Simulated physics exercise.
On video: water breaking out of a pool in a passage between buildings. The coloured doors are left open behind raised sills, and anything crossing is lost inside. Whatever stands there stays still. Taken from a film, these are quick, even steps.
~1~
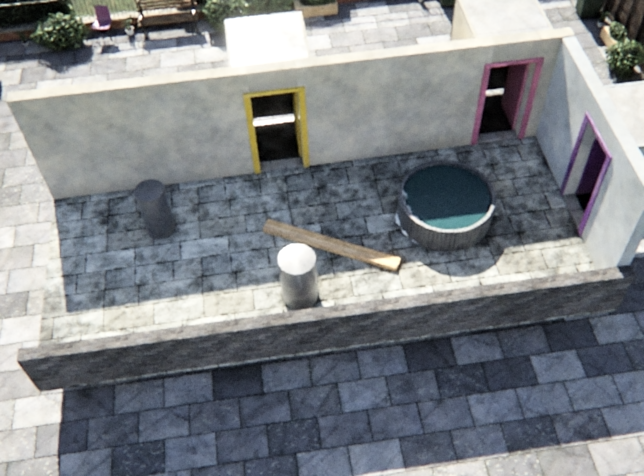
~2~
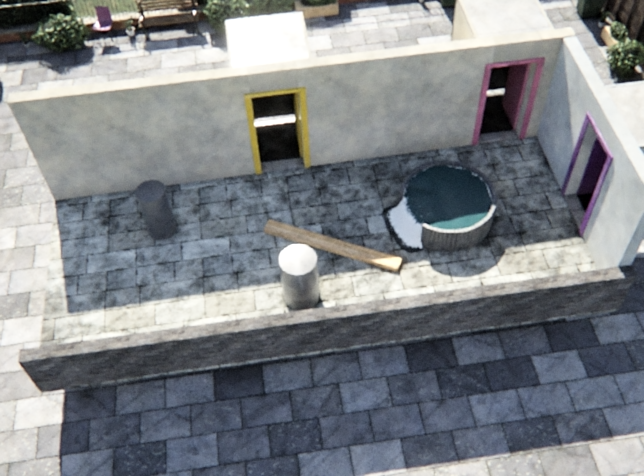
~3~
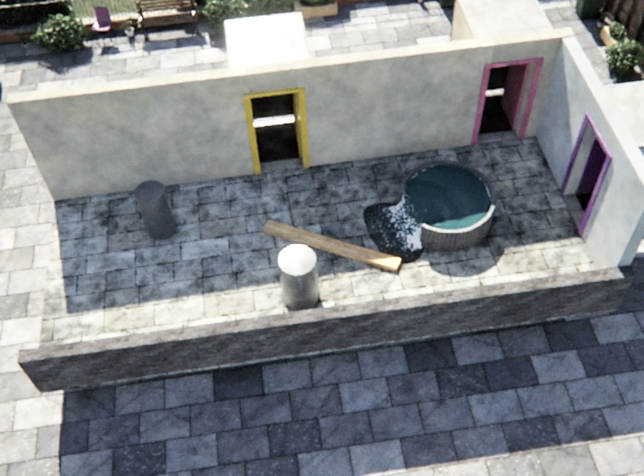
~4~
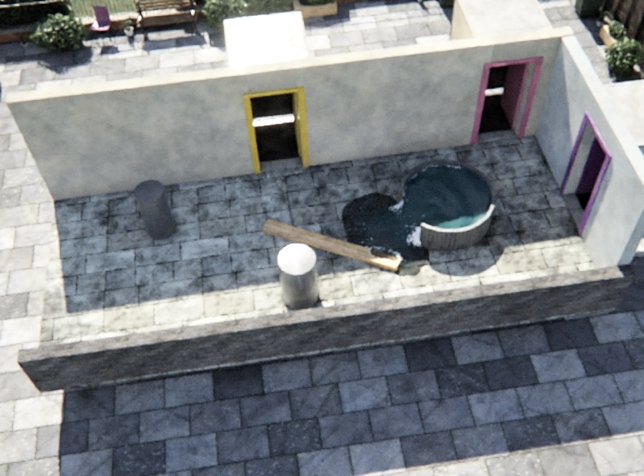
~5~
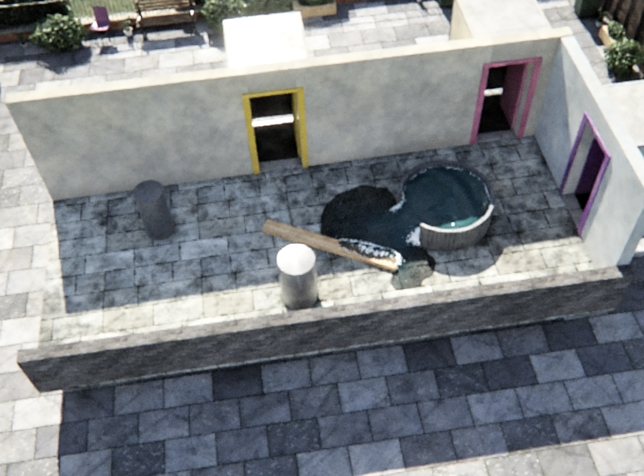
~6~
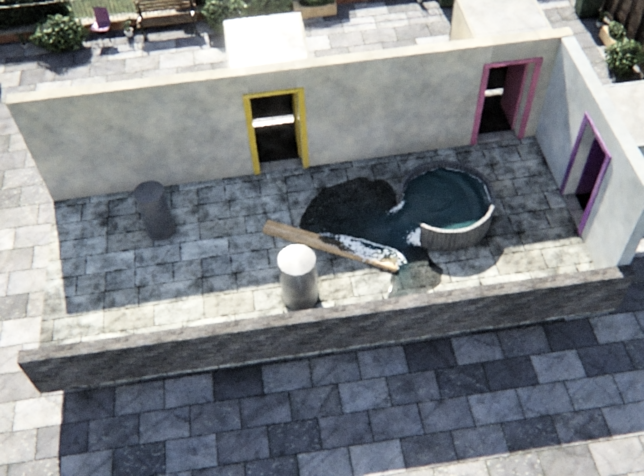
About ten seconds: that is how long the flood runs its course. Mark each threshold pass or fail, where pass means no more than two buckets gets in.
Pink door - pass; purple door - pass; yellow door - fail.
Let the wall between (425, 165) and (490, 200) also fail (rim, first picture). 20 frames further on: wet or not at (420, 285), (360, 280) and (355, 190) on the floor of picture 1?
Taking each in turn, they come out kept dry, kept dry, watered.
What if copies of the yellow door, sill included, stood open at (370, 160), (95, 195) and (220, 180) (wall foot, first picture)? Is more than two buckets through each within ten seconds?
Below; below; above.
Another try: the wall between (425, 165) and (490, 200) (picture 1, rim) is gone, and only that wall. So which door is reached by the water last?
It's the door marked yellow.
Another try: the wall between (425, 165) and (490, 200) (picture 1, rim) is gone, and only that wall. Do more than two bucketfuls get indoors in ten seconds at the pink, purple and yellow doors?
At the doors, pink crosses the line, purple crosses the line and yellow never reaches it.
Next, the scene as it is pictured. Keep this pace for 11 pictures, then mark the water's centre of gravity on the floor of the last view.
My reading is close to (375, 229).
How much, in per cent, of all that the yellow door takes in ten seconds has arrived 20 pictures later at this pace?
Share at that point: Close to 25 in a hundred.
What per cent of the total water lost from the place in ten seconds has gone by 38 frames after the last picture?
Share gone by then: About 50 %.
A moment on, water covers 20 % of the floor; the pink door not reached, the purple door not reached, the yellow door not reached.
Next, water covers 30 % of the floor; the pink door not reached, the purple door not reached, the yellow door wet at the sill, nothing in.
Then, water covers 45 % of the floor; the pink door not reached, the purple door not reached, the yellow door under two buckets in.
Later, water covers 60 % of the floor; the pink door not reached, the purple door not reached, the yellow door over two buckets in.
In the end, water covers 55 % of the floor; the pink door not reached, the purple door not reached, the yellow door over two buckets in.
